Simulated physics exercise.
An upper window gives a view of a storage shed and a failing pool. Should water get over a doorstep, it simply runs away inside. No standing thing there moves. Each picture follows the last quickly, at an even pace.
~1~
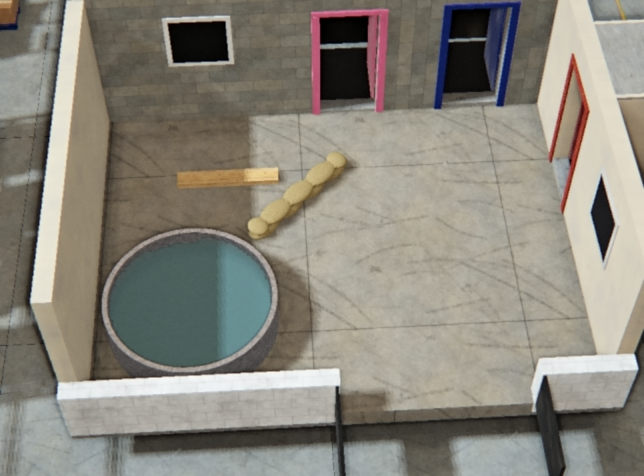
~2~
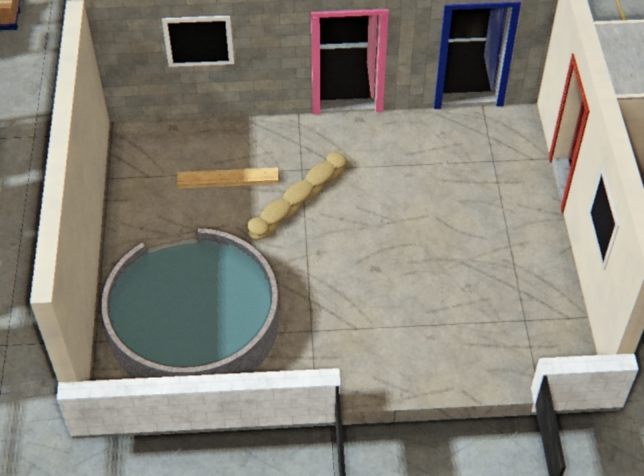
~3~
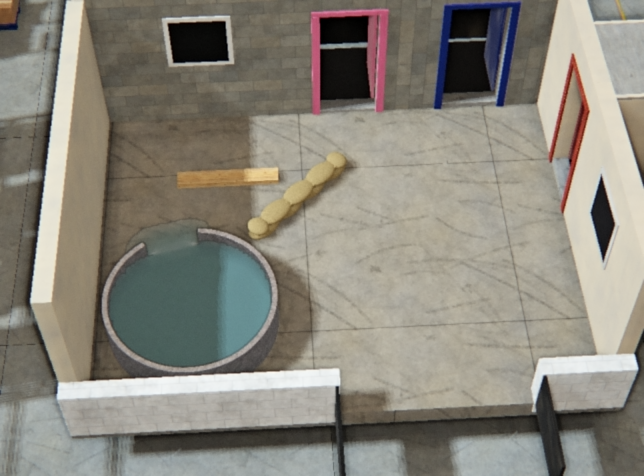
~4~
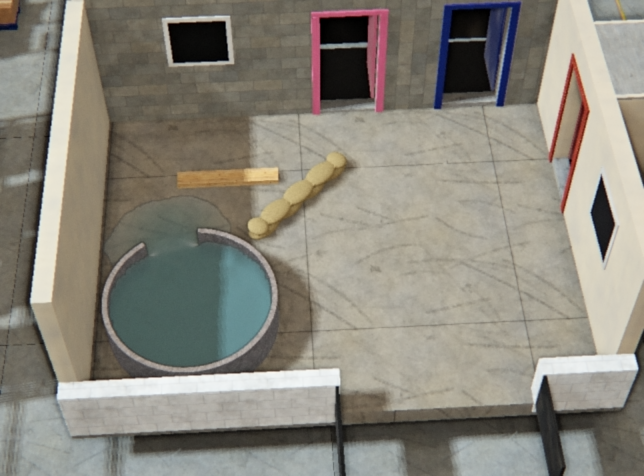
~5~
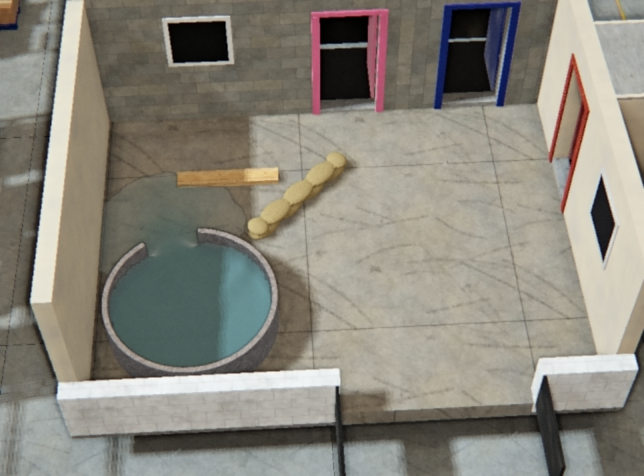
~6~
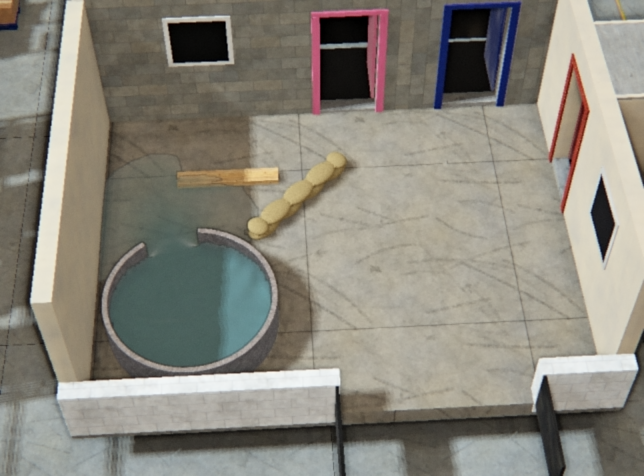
In this clip, a round pool of still water sits in a walled yard with a plank and sandbags before a gap opens in its far side, and water pours out, spreading across the floor toward the back wall.
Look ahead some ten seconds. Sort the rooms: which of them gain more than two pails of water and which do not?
The pink door gains more; the red door gains no more; the blue door gains no more.
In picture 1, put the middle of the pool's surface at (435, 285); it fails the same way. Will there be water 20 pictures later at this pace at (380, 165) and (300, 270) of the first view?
Soaked, soaked.
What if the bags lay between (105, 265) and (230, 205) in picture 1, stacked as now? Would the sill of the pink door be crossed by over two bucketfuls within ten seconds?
The pink door remains within the limit.
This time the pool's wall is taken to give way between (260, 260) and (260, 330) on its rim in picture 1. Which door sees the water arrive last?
I'd go with the one in pink.
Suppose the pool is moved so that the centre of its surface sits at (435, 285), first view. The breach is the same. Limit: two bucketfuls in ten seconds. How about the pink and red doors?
Briefly, the pink door gets too much and the red door gets little enough.
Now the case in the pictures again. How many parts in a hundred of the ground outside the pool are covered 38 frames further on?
Near 50 in a hundred.
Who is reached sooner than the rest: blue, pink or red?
That's the pink one.
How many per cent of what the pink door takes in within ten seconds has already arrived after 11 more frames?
My guess is about 0 %.
A moment on, water covers 20 % of the floor; the pink door not reached, the red door not reached, the blue door not reached.
Next, water covers 25 % of the floor; the pink door not reached, the red door not reached, the blue door not reached.
Then, water covers 30 % of the floor; the pink door under two buckets in, the red door not reached, the blue door not reached.
Later, water covers 50 % of the floor; the pink door over two buckets in, the red door wet at the sill, nothing in, the blue door wet at the sill, nothing in.
In the end, water covers 75 % of the floor; the pink door over two buckets in, the red door wet at the sill, nothing in, the blue door wet at the sill, nothing in.
